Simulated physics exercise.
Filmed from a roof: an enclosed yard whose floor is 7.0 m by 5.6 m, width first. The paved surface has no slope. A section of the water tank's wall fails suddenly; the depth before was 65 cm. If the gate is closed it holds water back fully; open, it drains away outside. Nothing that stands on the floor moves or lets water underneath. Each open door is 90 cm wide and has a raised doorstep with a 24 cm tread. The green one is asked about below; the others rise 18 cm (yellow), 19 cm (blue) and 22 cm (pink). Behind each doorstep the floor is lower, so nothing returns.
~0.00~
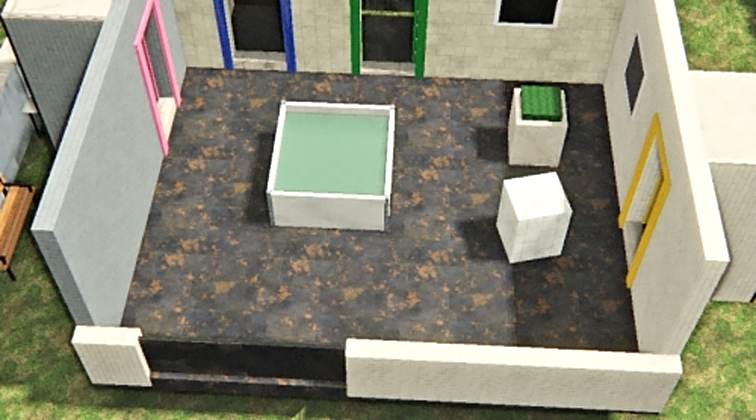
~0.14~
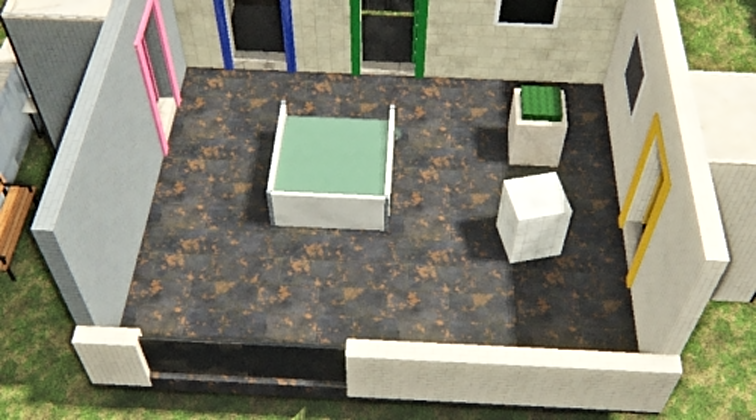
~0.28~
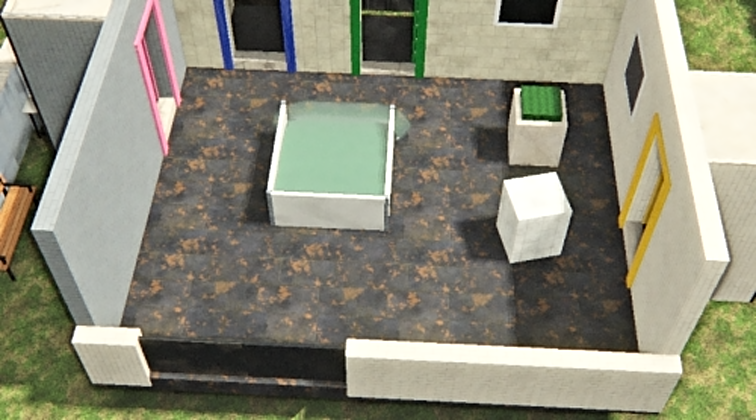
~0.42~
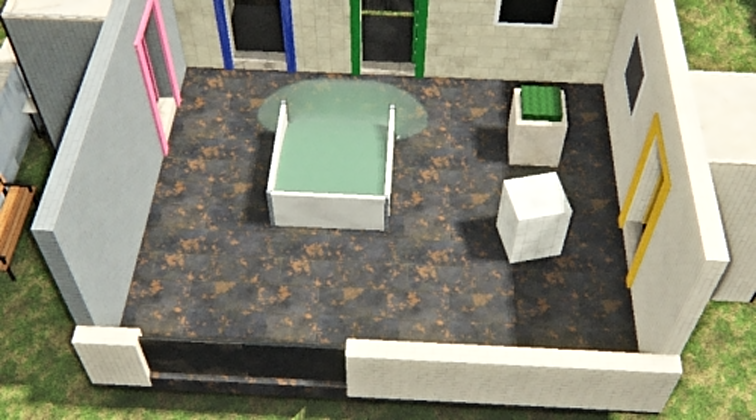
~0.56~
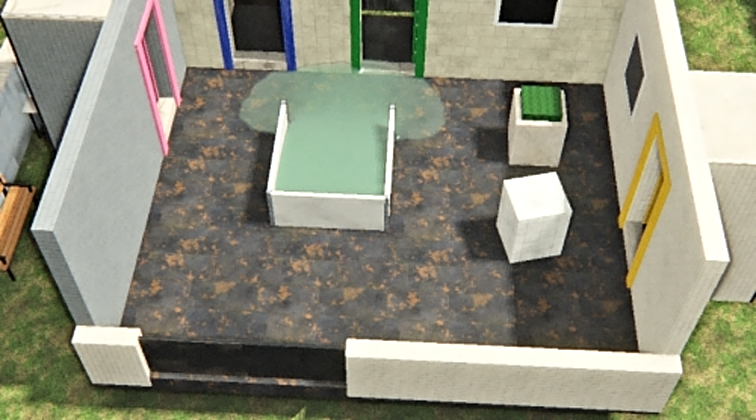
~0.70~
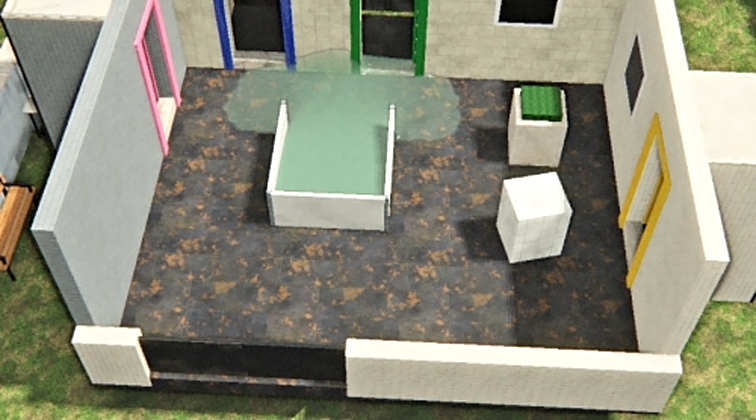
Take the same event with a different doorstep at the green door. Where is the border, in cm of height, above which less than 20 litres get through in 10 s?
About 33 cm.
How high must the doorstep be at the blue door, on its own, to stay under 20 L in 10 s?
Roughly 16 cm at blue.
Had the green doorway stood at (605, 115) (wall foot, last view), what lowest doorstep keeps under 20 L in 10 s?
Roughly 20 cm.
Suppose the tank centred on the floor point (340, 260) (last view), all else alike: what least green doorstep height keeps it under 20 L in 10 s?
Then roughly 24 cm.
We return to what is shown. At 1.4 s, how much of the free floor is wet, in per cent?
About 15 per cent.
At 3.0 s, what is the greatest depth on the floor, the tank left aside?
About 26 cm.
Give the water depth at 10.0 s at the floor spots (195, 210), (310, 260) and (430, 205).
About 2, 2 and 2 cm.
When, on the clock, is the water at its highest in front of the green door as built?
Near 1.6 s.
After 1.4 s water covers 15 % of the floor, deepest (42 cm) near (336, 80); 28 cm at the green door, 132 litres in over its 7 cm doorstep.
After 3.0 s water covers 35 % of the floor, deepest (26 cm) near (198, 67); 17 cm at the green door, 331 litres in over its 7 cm doorstep.
After 10.0 s water covers 100 % of the floor, deepest (8 cm) near (624, 314); 3 cm at the green door, 372 litres in over its 7 cm doorstep.
At the green door as built, the water arrived by 0.6 s and peaked near 29 cm at 1.6 s.
Run again over the same 10 s with other heights there, 31 litres in over 30.5 cm, 10 litres over 35.5 cm. The limit of 20 litres is kept from about 33 cm up.
